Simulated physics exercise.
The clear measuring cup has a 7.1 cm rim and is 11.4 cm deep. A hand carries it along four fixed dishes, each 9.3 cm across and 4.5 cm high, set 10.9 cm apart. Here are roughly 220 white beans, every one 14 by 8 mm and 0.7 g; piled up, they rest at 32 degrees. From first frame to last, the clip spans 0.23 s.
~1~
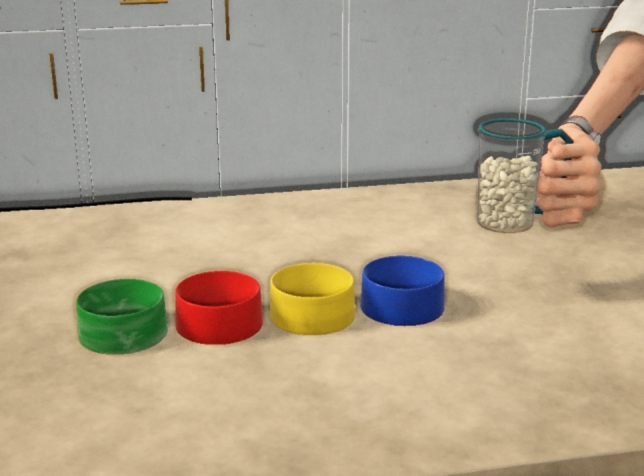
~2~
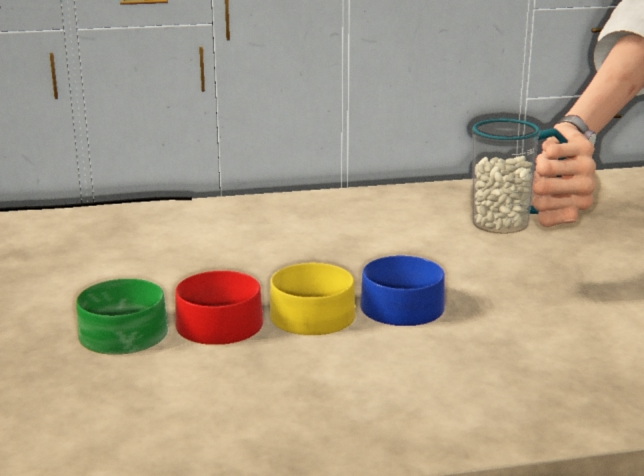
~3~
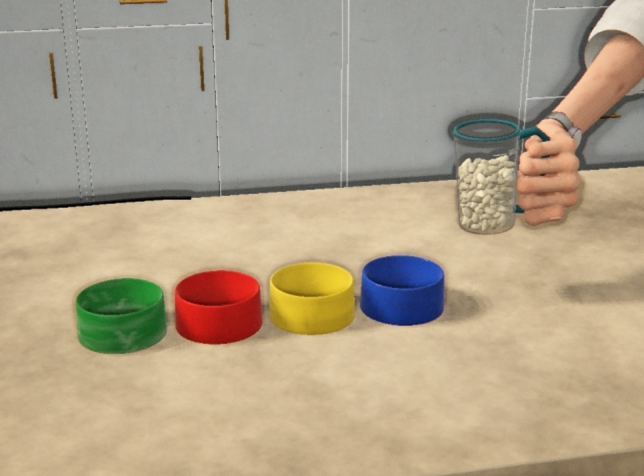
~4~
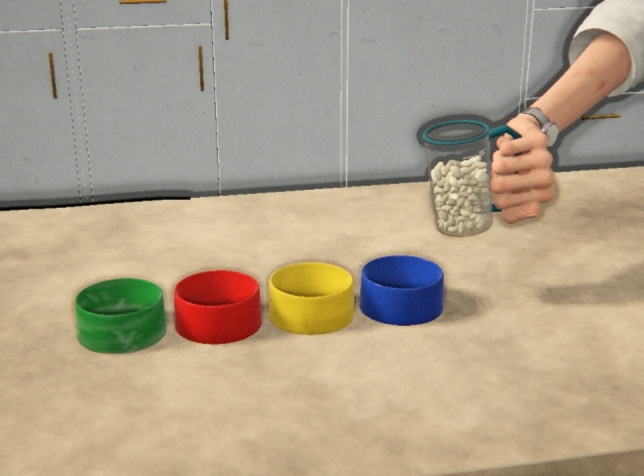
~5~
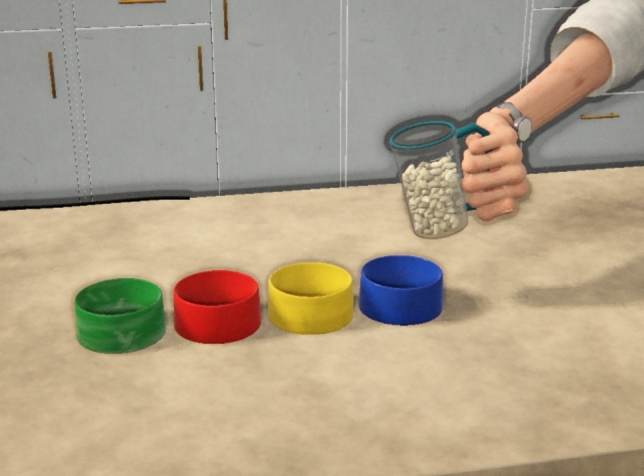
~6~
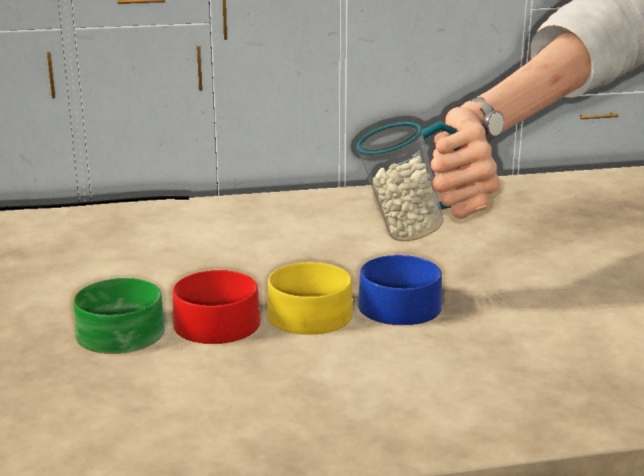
Hand carrying a clear measuring cup of white beans leftward over a counter, gradually tilting it near four colourful dishes.
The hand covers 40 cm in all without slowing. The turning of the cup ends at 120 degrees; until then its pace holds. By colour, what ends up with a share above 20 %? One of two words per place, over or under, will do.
My prediction: Red dish: I think it's going to gather a fifth or less of the pieces. Blue dish: I think it's going to gather a fifth or less of the pieces. Green dish: I think it's going to gather in excess of a fifth of the pieces. Yellow dish: I think it's going to gather a fifth or less of the pieces. Counter: I think it's going to gather a fifth or less of the pieces.
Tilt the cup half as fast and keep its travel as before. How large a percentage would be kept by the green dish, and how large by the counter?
Then green 90 and counter 10.
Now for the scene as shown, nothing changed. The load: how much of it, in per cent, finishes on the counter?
Close to 10 per cent, give or take.
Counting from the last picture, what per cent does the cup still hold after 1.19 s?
Roughly 40 in a hundred.
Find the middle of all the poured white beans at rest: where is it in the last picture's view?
I'd put it at about (109, 316).
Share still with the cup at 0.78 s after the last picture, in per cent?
Close to 95 in a hundred.
Then, 0.47 s after the last picture, tilt 67 degrees; cup holds 100 %.
Then, 0.78 s after the last picture, tilt 99 degrees; cup holds 95 %.
Then, 1.19 s after the last picture, tilt 120 degrees; cup holds 40 %, green 55 %.
In the end, red 0 %, blue 0 %, green 90 %, yellow 0 %, counter 10 %.
